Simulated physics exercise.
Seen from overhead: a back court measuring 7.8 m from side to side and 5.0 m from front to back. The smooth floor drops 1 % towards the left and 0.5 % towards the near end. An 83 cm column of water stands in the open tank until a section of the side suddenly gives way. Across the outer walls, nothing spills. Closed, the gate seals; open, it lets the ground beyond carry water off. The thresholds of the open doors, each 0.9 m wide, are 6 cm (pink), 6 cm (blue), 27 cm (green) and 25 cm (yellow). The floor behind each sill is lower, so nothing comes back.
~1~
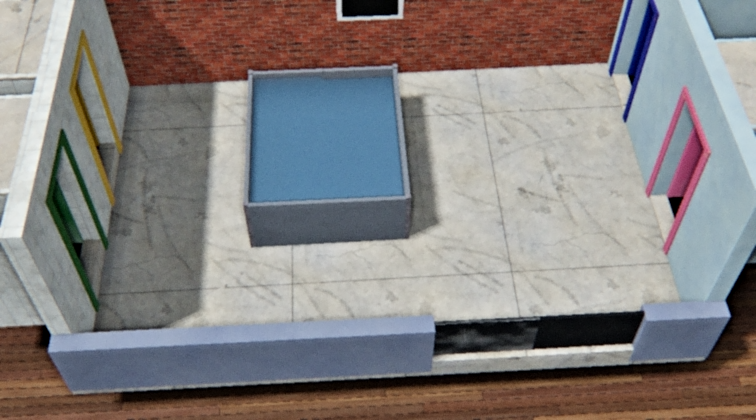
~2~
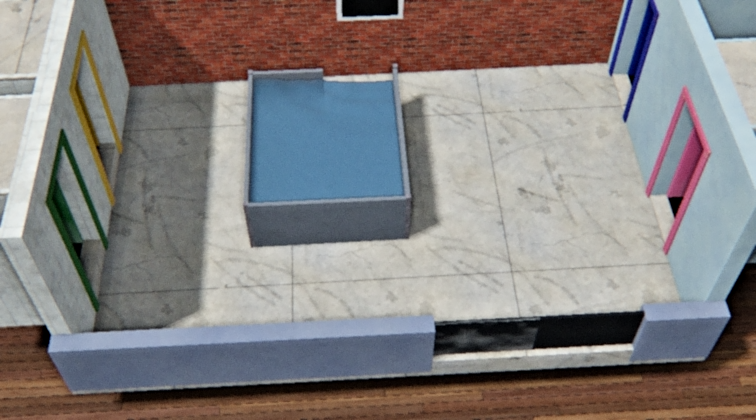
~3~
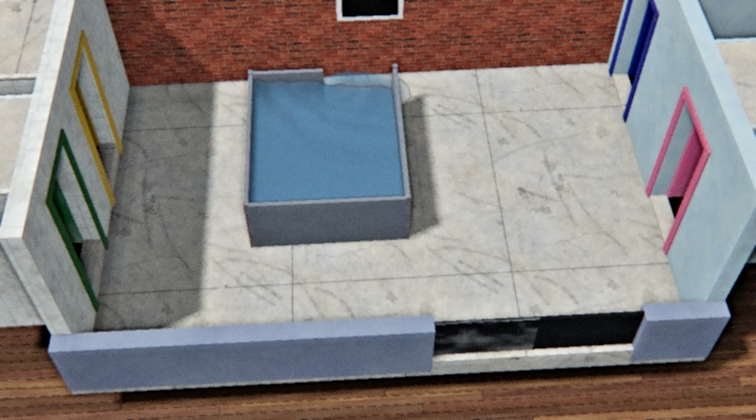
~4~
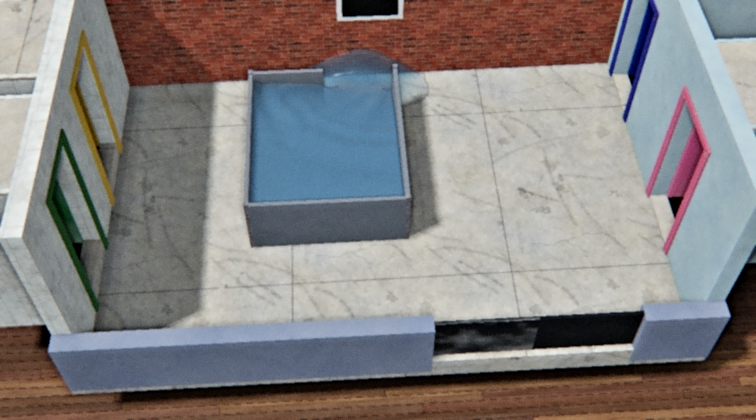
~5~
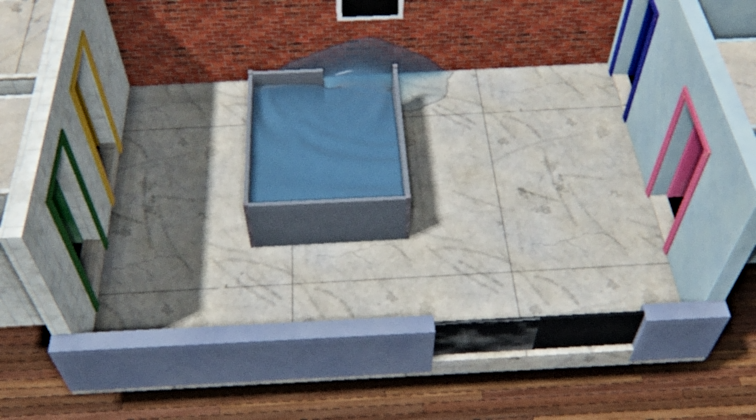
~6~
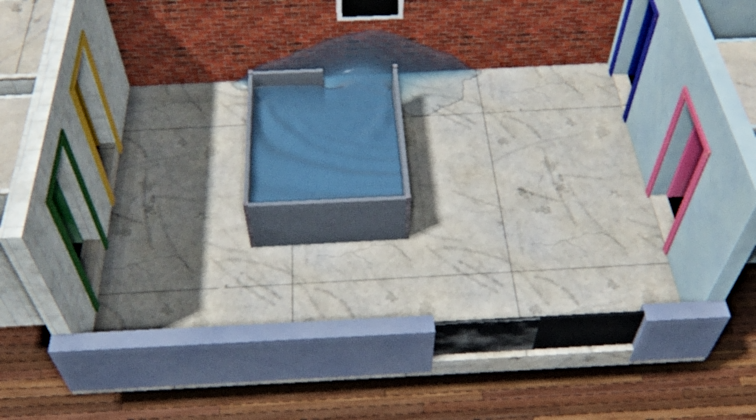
Water poured out through a gap that opened in the far side of a gray tank, then fanned out across the pale floor behind it toward the brick wall, while ripples crossed the tank.
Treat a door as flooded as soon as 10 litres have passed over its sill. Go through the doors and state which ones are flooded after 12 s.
Going through them: The pink door counts as flooded; the blue door counts as flooded; the green door does not count as flooded; the yellow door does not count as flooded.
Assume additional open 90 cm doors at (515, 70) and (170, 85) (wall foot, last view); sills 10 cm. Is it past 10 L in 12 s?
Door 1: Lower; door 2: Higher.
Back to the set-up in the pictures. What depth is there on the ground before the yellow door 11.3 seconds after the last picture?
It's some 6.0 centimetres deep.
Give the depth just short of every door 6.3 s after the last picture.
You'd see pink at 6 cm, blue at 13 cm, green at 5 cm and yellow at 10 cm.
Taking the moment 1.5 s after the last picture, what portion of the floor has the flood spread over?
40 %.
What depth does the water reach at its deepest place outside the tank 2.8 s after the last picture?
Some 40 cm deep.
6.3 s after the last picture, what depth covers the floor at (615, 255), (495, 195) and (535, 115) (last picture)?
Spot one 5 cm, spot two 1 cm, spot three 3 cm.
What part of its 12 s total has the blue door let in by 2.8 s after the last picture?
Roughly 50 percent is in by then.
Then, 0.7 s after the last picture water covers 25 % of the floor and is deepest (68 cm) near (365, 82); pink door not reached, blue door not reached, green door not reached, yellow door not reached.
Then, 1.5 s after the last picture water covers 40 % of the floor and is deepest (55 cm) near (354, 83); pink door 4 cm at the sill, 0 L in, blue door 17 cm at the sill, 73 L in, green door not reached, yellow door 15 cm at the sill, 0 L in.
Then, 2.8 s after the last picture water covers 60 % of the floor and is deepest (40 cm) near (354, 83); pink door 10 cm at the sill, 9 L in, blue door 23 cm at the sill, 262 L in, green door 7 cm at the sill, 0 L in, yellow door 16 cm at the sill, 0 L in.
Then, 6.3 s after the last picture water covers 90 % of the floor and is deepest (22 cm) near (354, 83); pink door 6 cm at the sill, 20 L in, blue door 13 cm at the sill, 457 L in, green door 5 cm at the sill, 0 L in, yellow door 10 cm at the sill, 0 L in.
Then, 11.3 s after the last picture water covers 100 % of the floor and is deepest (18 cm) near (89, 364); pink door 3 cm at the sill, 21 L in, blue door 10 cm at the sill, 515 L in, green door 13 cm at the sill, 0 L in, yellow door 6 cm at the sill, 0 L in.
